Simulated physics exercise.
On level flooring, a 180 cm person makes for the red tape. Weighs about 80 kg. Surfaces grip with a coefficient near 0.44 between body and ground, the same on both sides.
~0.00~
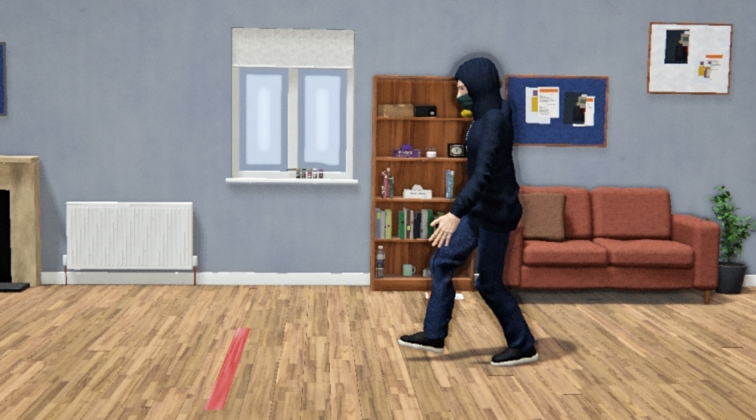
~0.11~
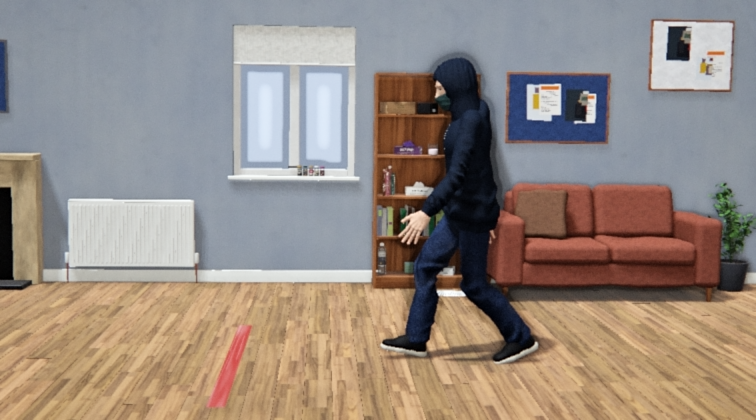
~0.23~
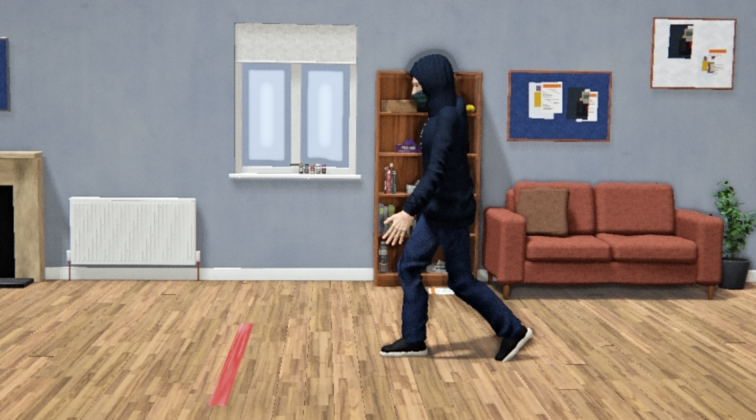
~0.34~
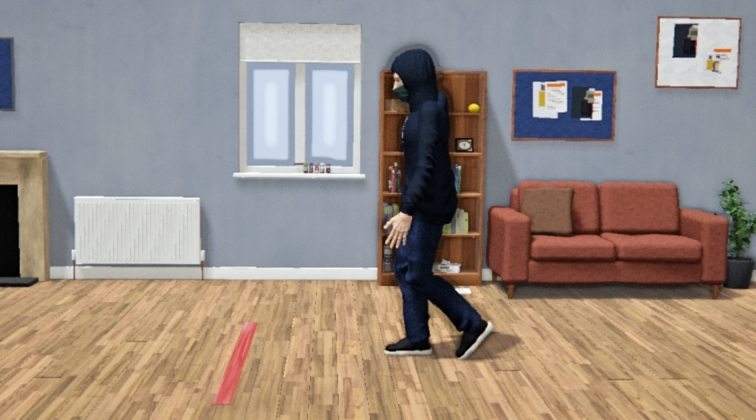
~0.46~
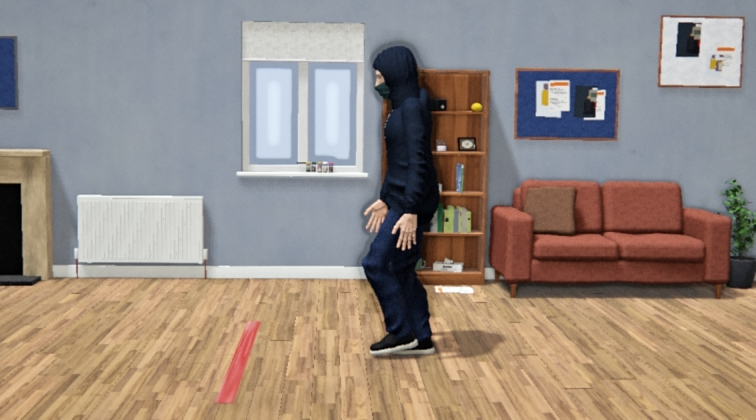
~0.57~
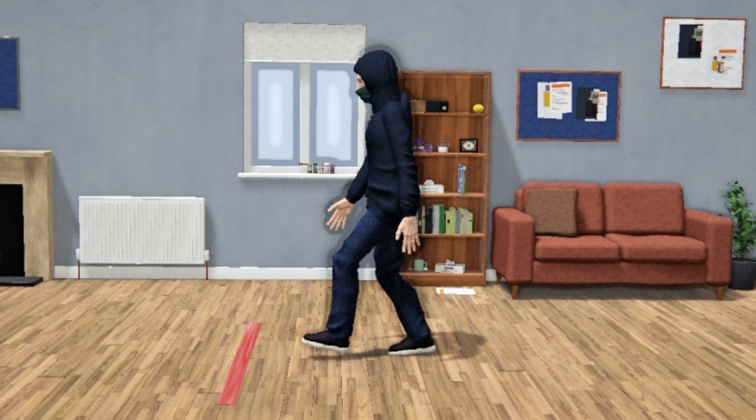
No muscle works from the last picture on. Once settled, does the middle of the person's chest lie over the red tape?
Yes, overshoots.
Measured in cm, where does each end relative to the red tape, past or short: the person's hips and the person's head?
Person's hips, 20 cm on the short side; person's head, 50 cm on the past side.
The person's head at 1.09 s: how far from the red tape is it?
Position: Approx. 0 cm past.
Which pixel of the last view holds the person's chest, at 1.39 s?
Near (211, 329).
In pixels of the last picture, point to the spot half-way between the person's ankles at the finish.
(340, 356).
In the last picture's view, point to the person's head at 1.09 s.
Roughly (242, 230) in the last view.
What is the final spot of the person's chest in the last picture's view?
Roughly at (200, 347).
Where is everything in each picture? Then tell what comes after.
In the first frame, person's chest (491, 146), person's hips (493, 209), person's head (484, 96), red tape (222, 376).
In the second frame, person's chest (470, 146), person's hips (471, 209), person's head (462, 96); hips 14 cm further on.
In the third frame, person's chest (447, 143), person's hips (448, 206), person's head (439, 93); hips 28 cm further on.
In the fourth frame, person's chest (428, 137), person's hips (430, 200), person's head (421, 88); hips 41 cm further on.
In the fifth frame, person's chest (410, 134), person's hips (413, 198), person's head (403, 85); hips 52 cm further on.
In the sixth frame, person's chest (391, 138), person's hips (393, 202), person's head (383, 89), red tape (234, 370); hips 64 cm further on.
After 0.84 s the person's chest is 54 cm short of the red tape, near (338, 195) in the last picture's view.
After 1.09 s the person's chest is 24 cm short of the red tape, near (285, 249) in the last picture's view; the person's hips 40 cm short of the red tape.
After 1.39 s the person's chest is 13 cm past the red tape, near (211, 329) in the last picture's view.
At rest, 3.1 s, person's hips stop short of the red tape; person's head crosses the red tape; person's chest crosses the red tape.
